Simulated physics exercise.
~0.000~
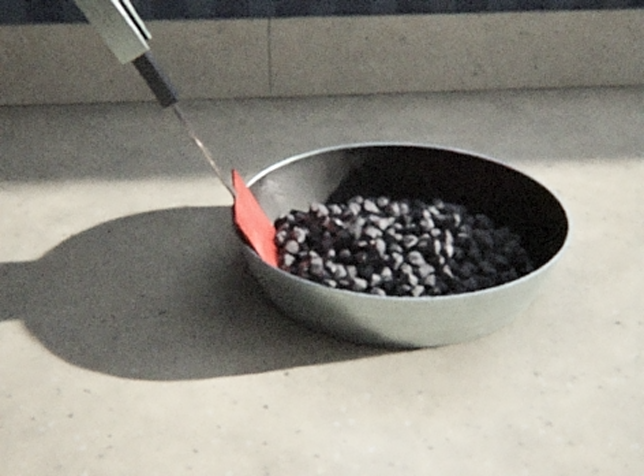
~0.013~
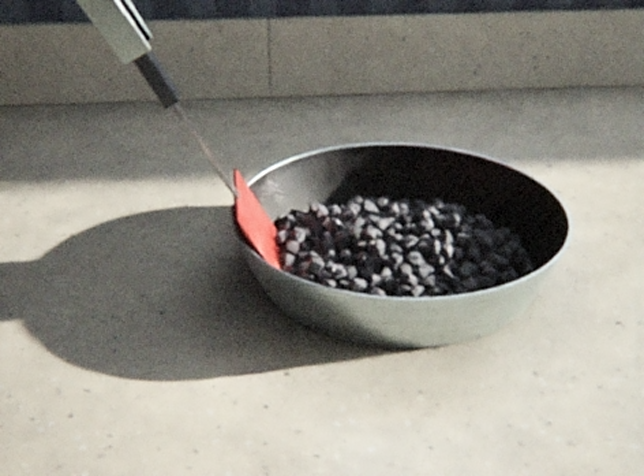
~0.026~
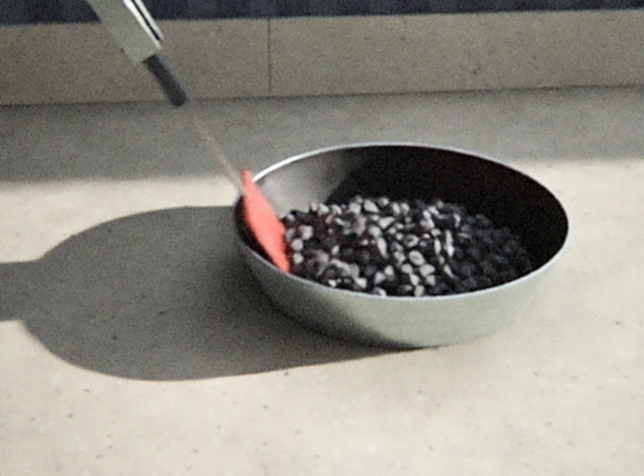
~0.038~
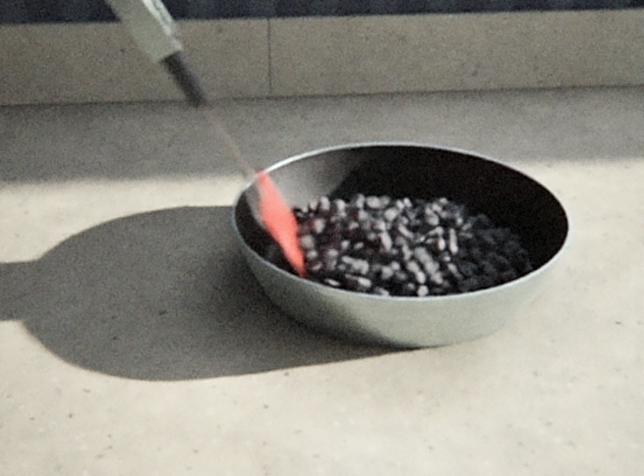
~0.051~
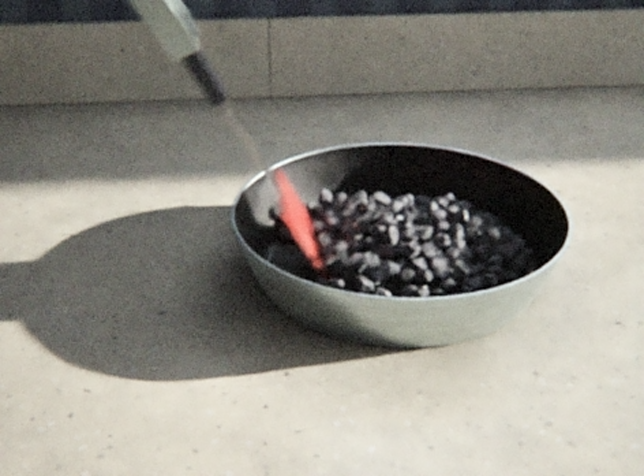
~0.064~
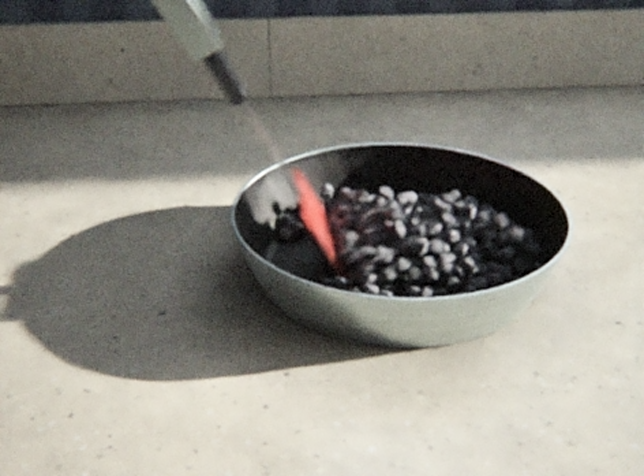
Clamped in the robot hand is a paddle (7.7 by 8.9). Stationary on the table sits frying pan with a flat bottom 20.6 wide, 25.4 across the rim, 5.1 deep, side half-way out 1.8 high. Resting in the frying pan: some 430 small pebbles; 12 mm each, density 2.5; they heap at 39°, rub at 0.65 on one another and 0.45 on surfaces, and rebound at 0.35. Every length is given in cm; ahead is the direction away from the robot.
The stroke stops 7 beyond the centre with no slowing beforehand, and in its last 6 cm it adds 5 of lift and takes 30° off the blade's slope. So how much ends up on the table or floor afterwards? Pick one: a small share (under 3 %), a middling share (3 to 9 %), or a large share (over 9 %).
A large share.
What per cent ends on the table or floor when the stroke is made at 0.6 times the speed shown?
Near 5 in a hundred.
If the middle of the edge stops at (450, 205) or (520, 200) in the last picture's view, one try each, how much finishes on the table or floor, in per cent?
First try about 10 percent, second about 30 percent.
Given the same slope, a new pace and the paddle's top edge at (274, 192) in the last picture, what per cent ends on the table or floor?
Roughly 5 per cent.
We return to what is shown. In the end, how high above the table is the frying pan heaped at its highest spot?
Height at the end: Around 6.0 cm.
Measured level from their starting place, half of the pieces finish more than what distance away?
Distance: Around 5 cm.
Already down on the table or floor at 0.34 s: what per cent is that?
Close to 15 per cent of the load.
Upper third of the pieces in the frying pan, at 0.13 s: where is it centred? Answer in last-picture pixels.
It is centred at about (458, 220).
After 0.10 s, sloping 61°, highest piece 7 above the table; 431 in the frying pan.
After 0.13 s, sloping 51°, highest piece 9 above the table; 429 in the frying pan, 2 on the blade or in flight.
After 0.34 s, sloping 31°, highest piece 9 above the table; 347 in the frying pan, 73 on the table or floor, 11 on the blade or in flight.
After 1.39 s, sloping 31°, highest piece 6 above the table; 347 in the frying pan, 84 on the table or floor.
At rest, 347 in the frying pan, 84 on the table or floor. That is 19 % on the table or floor.
